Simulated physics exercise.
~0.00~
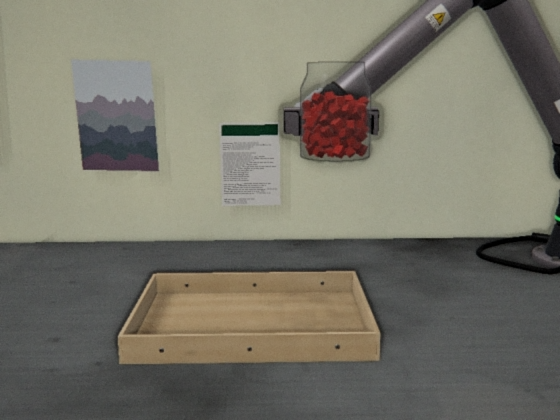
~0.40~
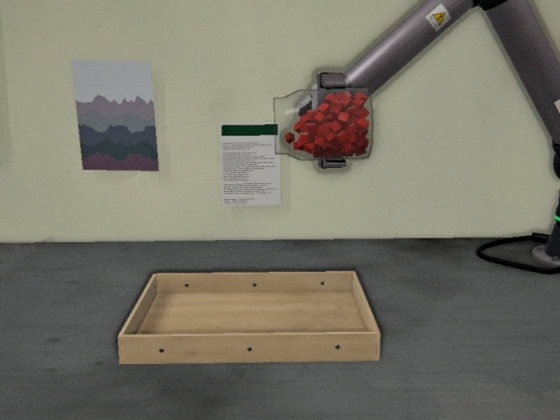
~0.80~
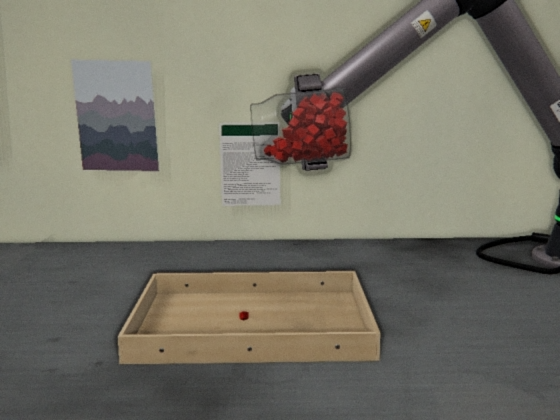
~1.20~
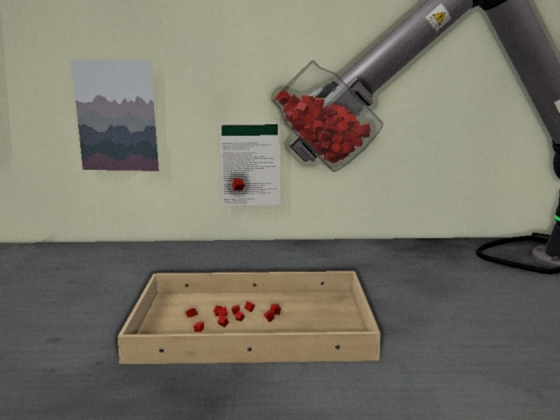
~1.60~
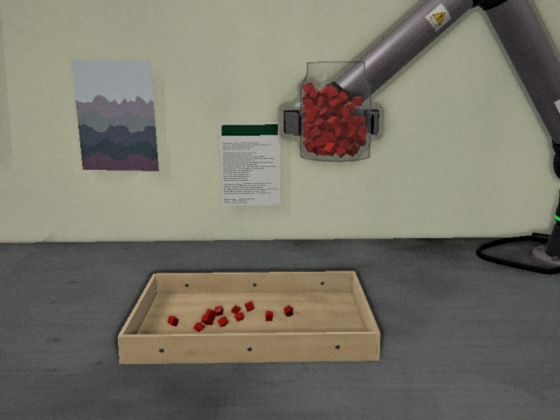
On a grey table top, a robot arm tips a clear jar of red cubes leftward, dropping several into a wooden tray, then rights it.
